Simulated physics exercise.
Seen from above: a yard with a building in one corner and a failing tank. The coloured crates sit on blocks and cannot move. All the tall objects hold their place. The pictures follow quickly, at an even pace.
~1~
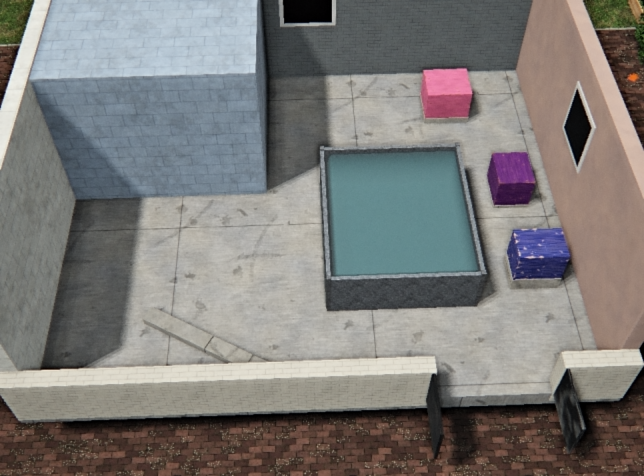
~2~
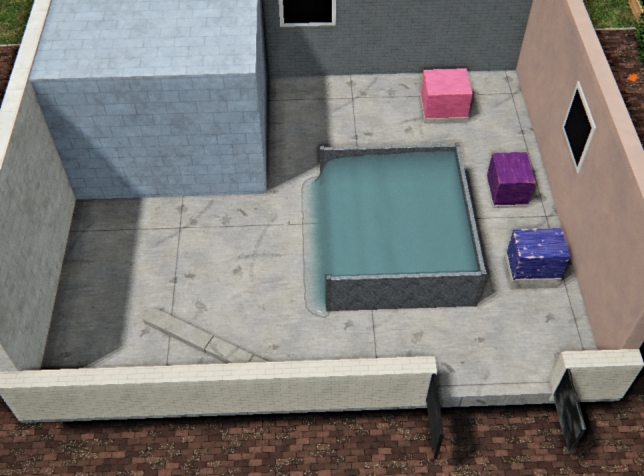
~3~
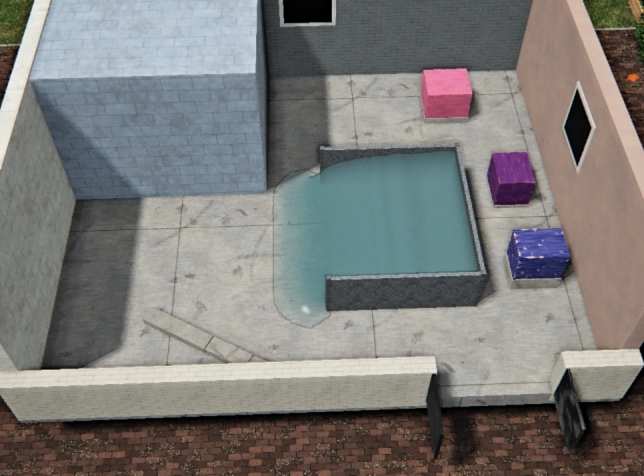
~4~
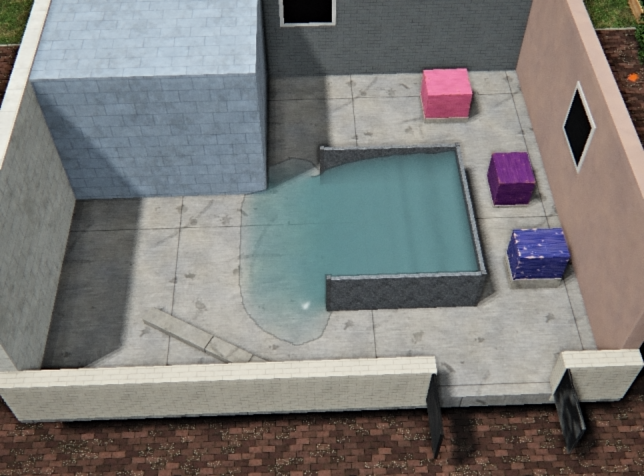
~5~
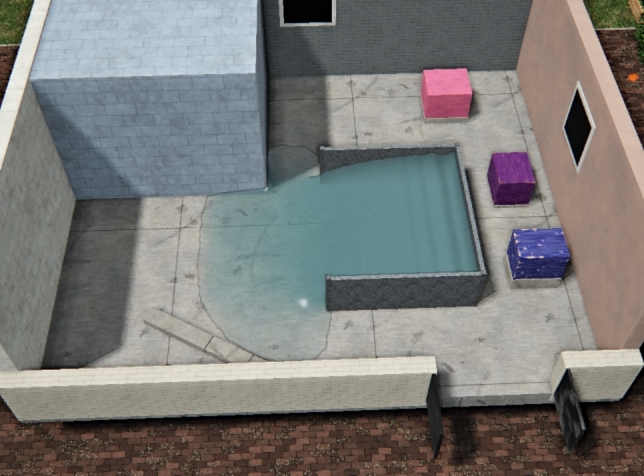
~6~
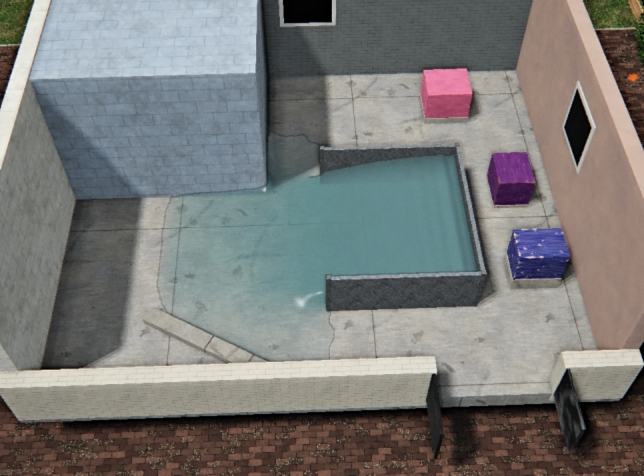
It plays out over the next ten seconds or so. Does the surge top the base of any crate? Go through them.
In the end: The pink crate stays dry; the blue crate stays dry; the purple crate gets wet.
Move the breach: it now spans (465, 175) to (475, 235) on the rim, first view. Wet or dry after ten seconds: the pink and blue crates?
One by one: Pink is soaked; blue is wetted.
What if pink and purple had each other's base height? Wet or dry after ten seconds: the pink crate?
One by one: Pink is soaked.
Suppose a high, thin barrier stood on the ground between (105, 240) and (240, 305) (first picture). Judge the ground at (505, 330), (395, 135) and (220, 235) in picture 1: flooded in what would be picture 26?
One after the other: Dry, free of water, wet.
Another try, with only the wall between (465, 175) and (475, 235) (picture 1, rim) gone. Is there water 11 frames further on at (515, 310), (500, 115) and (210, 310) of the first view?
In turn: Flooded, covered, dry.
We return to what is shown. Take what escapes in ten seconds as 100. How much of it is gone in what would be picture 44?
I make it 10 per cent.
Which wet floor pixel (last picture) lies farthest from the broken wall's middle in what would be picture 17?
I would point to (36, 396).
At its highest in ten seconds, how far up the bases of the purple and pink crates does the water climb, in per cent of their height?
In turn 250 and 80 per cent.
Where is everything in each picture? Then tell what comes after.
The water tank at (397, 210) is whole and still, in the first frame.
The front is at (319, 179), out from the gap at (327, 233), in the second frame.
The front is at (298, 175), out from the gap at (327, 234), in the third frame.
The front is at (294, 162), out from the gap at (327, 235), in the fourth frame.
The front is at (270, 151), out from the gap at (327, 235), in the fifth frame.
The front is at (177, 197), out from the gap at (327, 236), in the sixth frame.
A moment on, water covers 40 % of the floor; the pink crate not reached, the blue crate not reached, the purple crate not reached.
Next, water covers 55 % of the floor; the pink crate not reached, the blue crate not reached, the purple crate not reached.
Then, water covers 60 % of the floor; the pink crate water round its plinth, the blue crate not reached, the purple crate not reached.
Later, water covers 85 % of the floor; the pink crate water round its plinth, the blue crate water round its plinth, the purple crate water round its plinth.
In the end, water covers 100 % of the floor; the pink crate stayed above the water, the blue crate stayed above the water, the purple crate was topped.
